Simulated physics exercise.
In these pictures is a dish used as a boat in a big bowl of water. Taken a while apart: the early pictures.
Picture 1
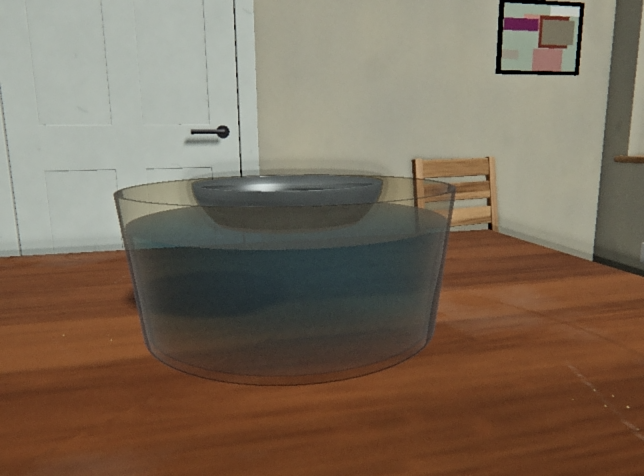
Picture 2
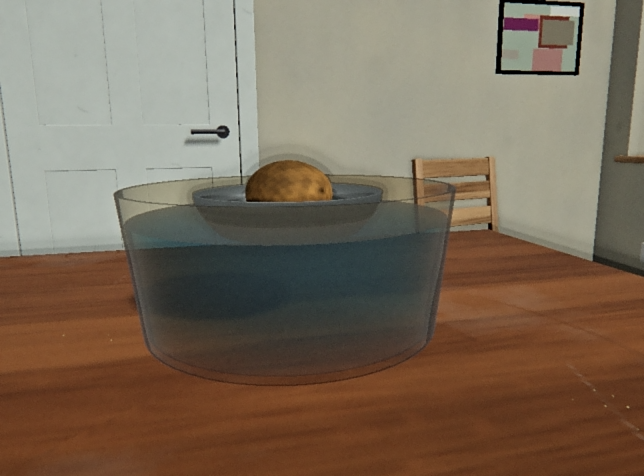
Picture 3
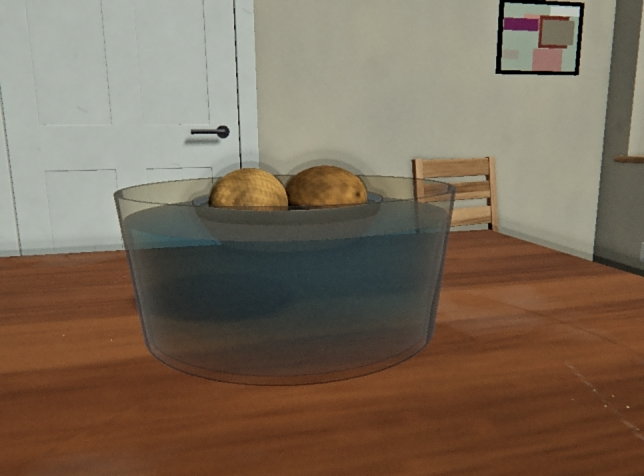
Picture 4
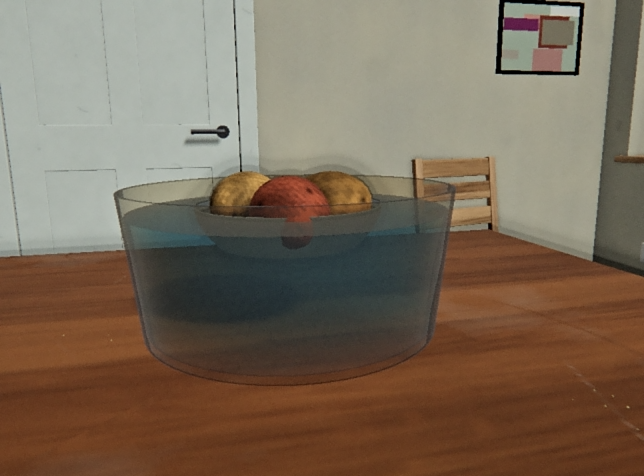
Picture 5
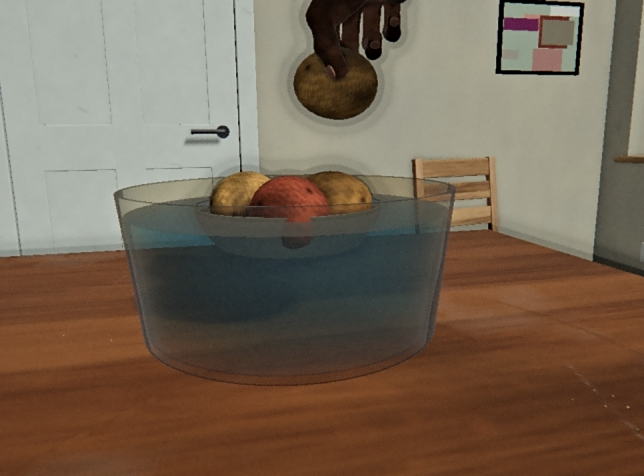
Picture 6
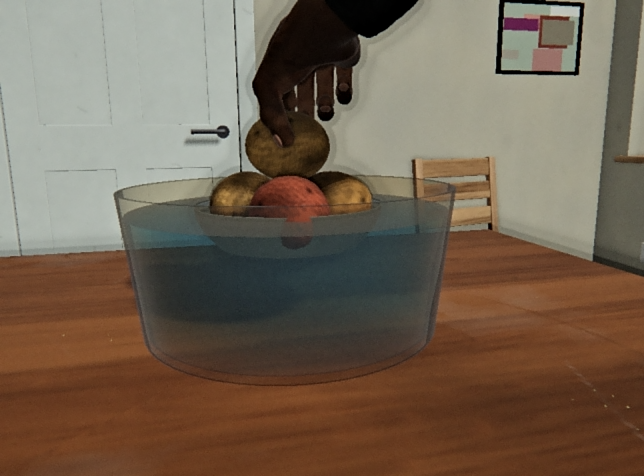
A grey dish floats in a big clear bowl of water on a brown wooden table, seen from a fixed view slightly above the tabletop, with a white door at left and a wooden chair and framed picture at right. Two yellow-brown potatoes and then a reddish one appear in the dish, which sits lower with each. A hand brings another brownish potato in above them, moving down and left.
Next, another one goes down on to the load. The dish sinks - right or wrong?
Right.
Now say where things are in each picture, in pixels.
Dish (288, 184) empty; most of its side above the surface, in the first picture.
Dish (288, 193) with one aboard; about half of its side above the surface, in the second picture.
Dish (289, 200) with two aboard; about a third of its side above the surface, in the third picture.
Dish (289, 206) with three aboard; hardly any of its side above the surface, in the fourth picture.
Dish (289, 206) with three aboard; hardly any of its side above the surface; the next potato in the hand at (336, 84), in the fifth picture.
Dish (289, 206) with three aboard; hardly any of its side above the surface; the next potato in the hand at (287, 146), in the sixth picture.
Next, the potato is in and the dish dips.
After that, water pours in over its edge.
Finally, the dish lies on the bottom with its load.
